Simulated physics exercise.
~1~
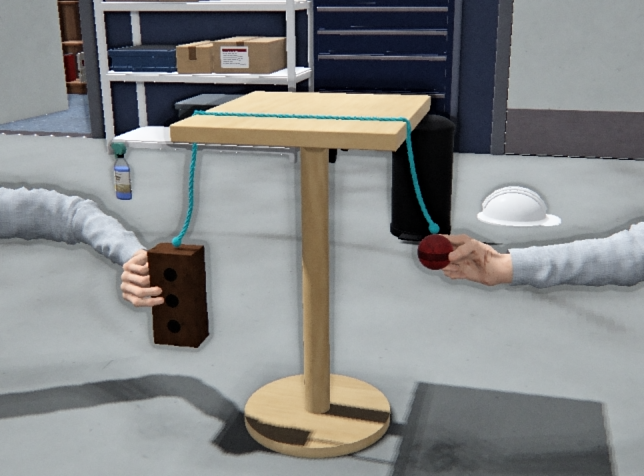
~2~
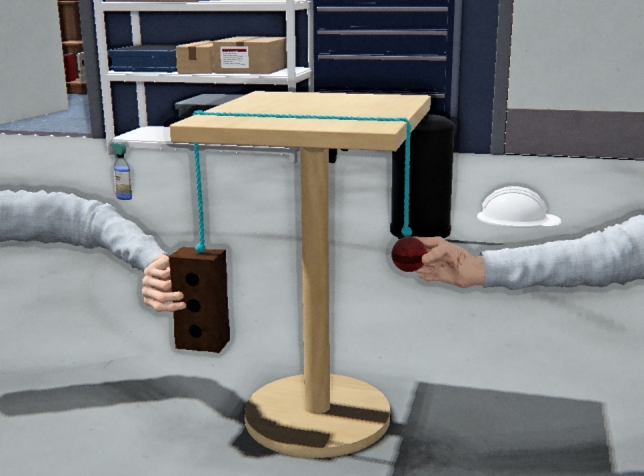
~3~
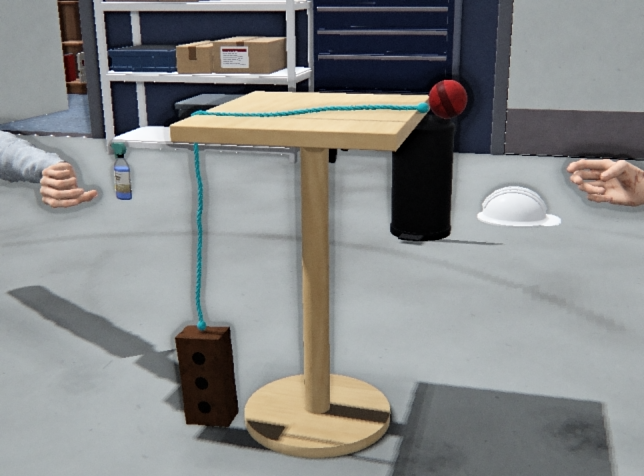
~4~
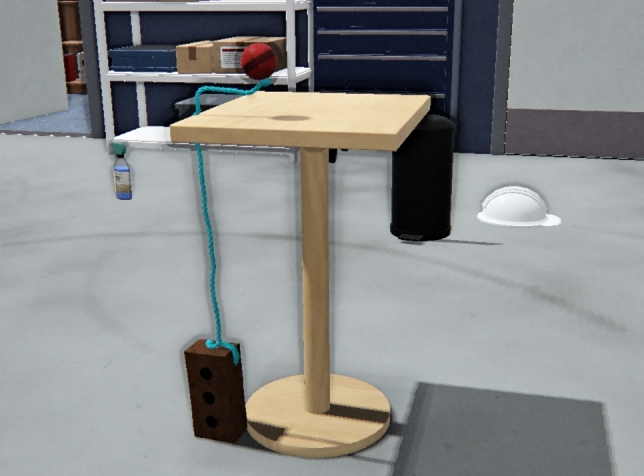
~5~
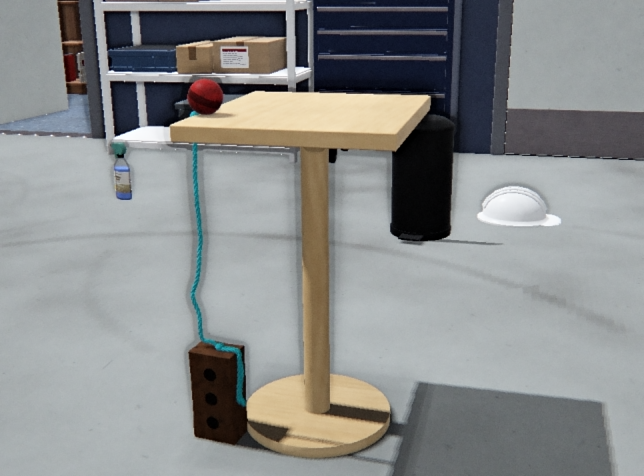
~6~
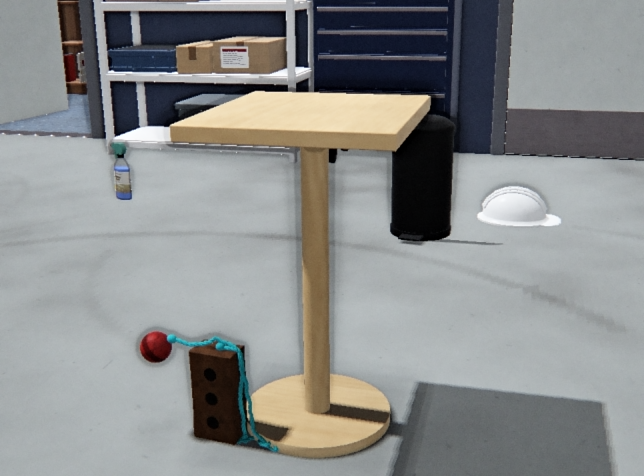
At the start, a teal cord lies across a wooden side table, and two hands hold its ends, a dark brown brick on the left and a red ball on the right. The hands move both things slightly inward until the cord hangs straight at each side. Then they let go and draw back, and the brick drops while the ball is pulled up to the tabletop's right edge. The brick lands on the floor as the ball travels left above the table. Finally, the ball goes over the left side and drops beside the brick, with the cord draped over it.
